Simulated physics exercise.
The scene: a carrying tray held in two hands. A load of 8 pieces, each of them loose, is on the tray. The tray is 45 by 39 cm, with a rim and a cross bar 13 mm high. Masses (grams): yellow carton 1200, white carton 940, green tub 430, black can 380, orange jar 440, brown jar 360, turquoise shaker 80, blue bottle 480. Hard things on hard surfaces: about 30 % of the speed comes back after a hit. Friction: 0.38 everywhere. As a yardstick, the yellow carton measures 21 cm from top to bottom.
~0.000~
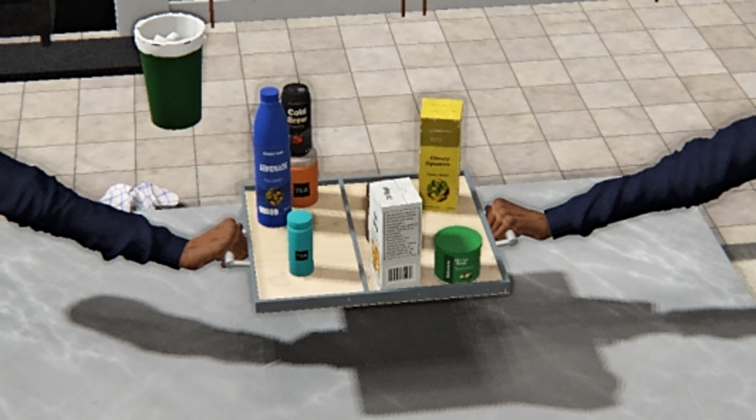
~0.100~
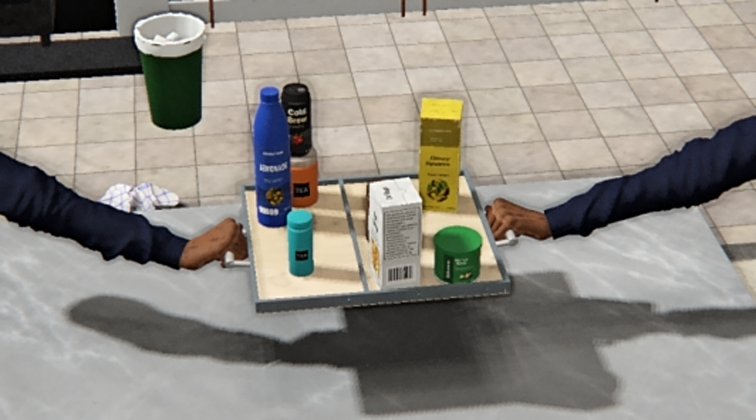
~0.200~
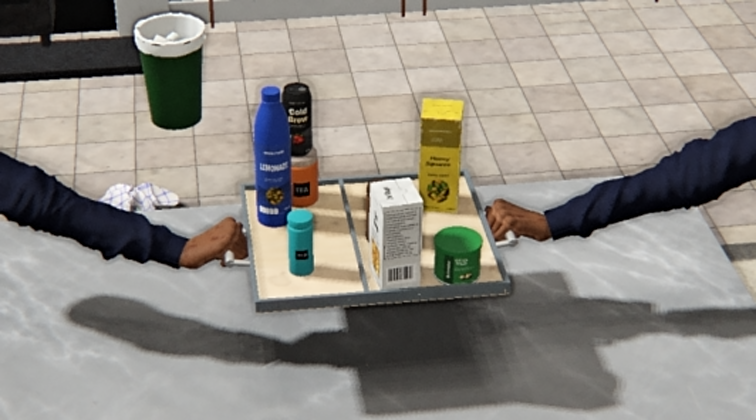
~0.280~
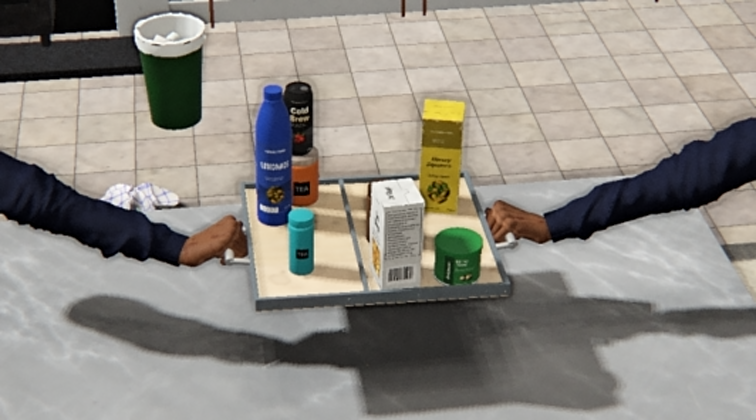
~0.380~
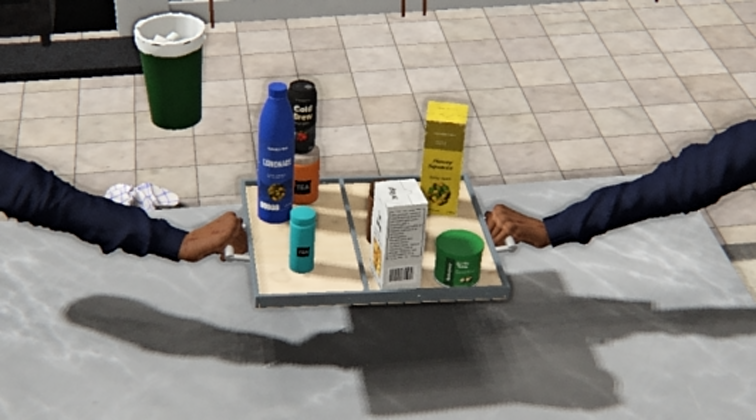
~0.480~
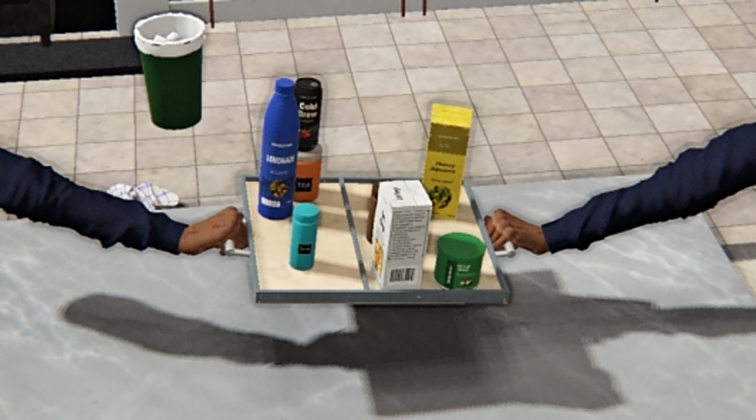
A tray held by two hands, loaded with bottles, cartons, a can and a green tub, stays level and almost still at first. Then the hands tilt it slightly, right edge down, and the blue bottle and yellow carton shift a little to the right, still upright.
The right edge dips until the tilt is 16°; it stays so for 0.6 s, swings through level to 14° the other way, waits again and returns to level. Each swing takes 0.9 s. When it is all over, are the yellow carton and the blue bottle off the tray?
The yellow carton goes overboard, the blue bottle is still aboard.
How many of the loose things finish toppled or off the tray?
2 of them.
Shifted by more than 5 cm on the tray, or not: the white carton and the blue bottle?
The white carton stays put; the blue bottle ends elsewhere.
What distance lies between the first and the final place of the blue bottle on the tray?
Some 22 cm.
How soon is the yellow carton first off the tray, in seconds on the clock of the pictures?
At about 1.7 s.
By 1.48 s, tray tilted 16°, right edge down; blue bottle on its side near (374, 195); yellow carton rocked 7° off its seat near (469, 180).
By 1.98 s, tray tilted 5°, right edge down; yellow carton now off the tray; blue bottle on its side near (377, 201).
By 2.98 s, tray tilted 14°, left edge down; blue bottle on its side near (370, 202).
When it is over (4.7 s), off the tray, yellow carton; lying over on the tray, blue bottle; the other 6 within 5 cm of the start. End places, in pixels of the last picture, yellow carton near (561, 212), blue bottle near (375, 200).
